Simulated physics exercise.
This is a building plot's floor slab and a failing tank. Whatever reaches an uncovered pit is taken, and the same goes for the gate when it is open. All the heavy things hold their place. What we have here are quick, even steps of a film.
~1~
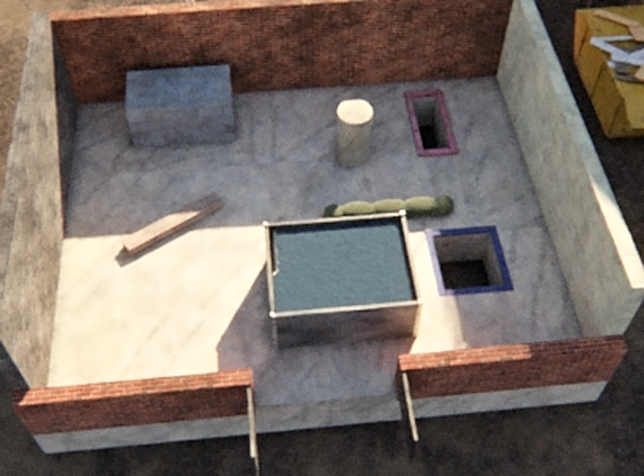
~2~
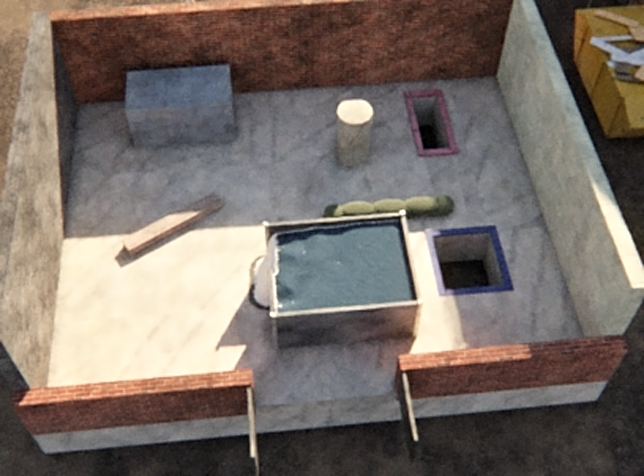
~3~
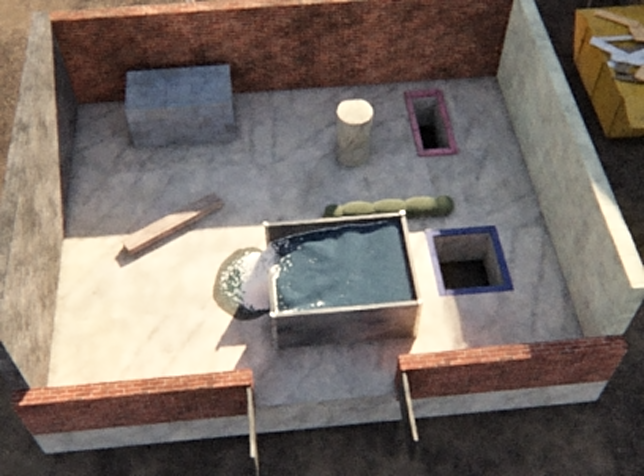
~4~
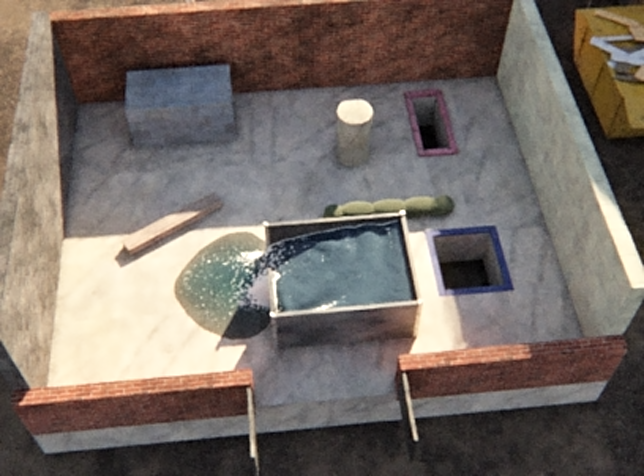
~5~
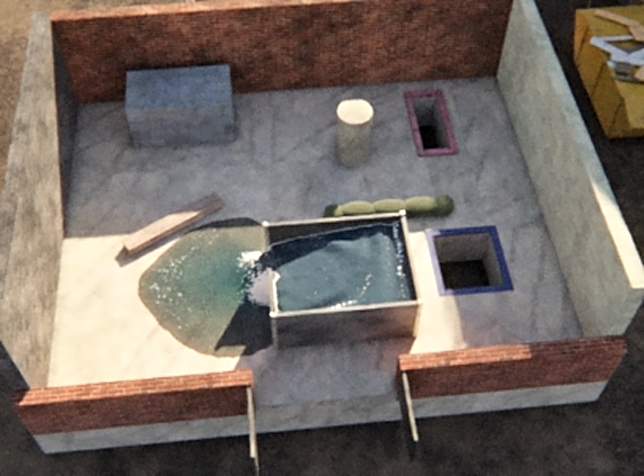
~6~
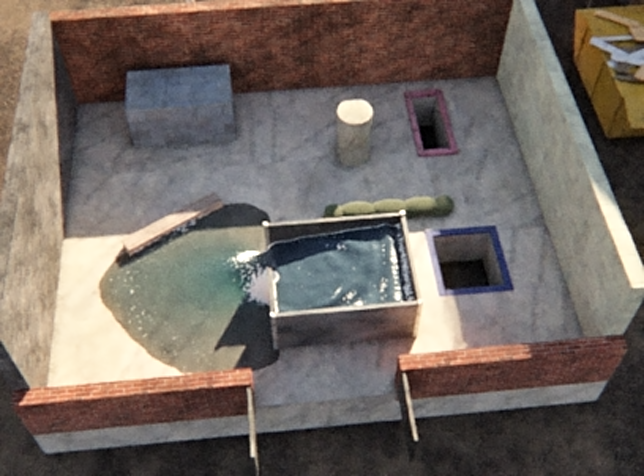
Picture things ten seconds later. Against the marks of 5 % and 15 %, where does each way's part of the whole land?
My prediction: The gate soaks up a medium amount - five to fifteen per cent; the pink pit soaks up scarcely any - beneath five per cent; the blue pit soaks up scarcely any - beneath five per cent.
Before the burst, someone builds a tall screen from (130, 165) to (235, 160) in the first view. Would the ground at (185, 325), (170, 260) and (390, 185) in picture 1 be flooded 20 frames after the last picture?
One after the other: Covered, flooded, no water.
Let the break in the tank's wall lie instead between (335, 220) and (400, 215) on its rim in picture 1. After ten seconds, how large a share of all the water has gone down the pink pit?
Parts in a hundred: Pink 10.
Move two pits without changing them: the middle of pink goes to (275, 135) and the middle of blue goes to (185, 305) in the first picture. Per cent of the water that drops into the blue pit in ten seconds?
Roughly 50 per cent ends up in the blue pit.
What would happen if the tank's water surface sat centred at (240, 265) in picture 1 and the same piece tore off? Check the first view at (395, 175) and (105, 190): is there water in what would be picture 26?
First spared, then submerged.
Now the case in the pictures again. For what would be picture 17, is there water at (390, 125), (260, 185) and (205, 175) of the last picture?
In turn, the three spots are high and dry, soaked and soaked.
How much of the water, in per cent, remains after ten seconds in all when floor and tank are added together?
My estimate is some 90 percent.
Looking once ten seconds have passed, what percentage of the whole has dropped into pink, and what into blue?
The first comes to roughly 0 percent, the second to roughly 0 percent.
A moment on, water covers 25 % of the floor; the gate 0 %, the pink pit 0 %, the blue pit 0 %.
Next, water covers 35 % of the floor; the gate 0 %, the pink pit 0 %, the blue pit 0 %.
Then, water covers 40 % of the floor; the gate 0 %, the pink pit 0 %, the blue pit 0 %.
Later, water covers 65 % of the floor; the gate 2 %, the pink pit 0 %, the blue pit 0 %.
In the end, water covers 85 % of the floor; the gate 8 %, the pink pit 1 %, the blue pit 0 %.
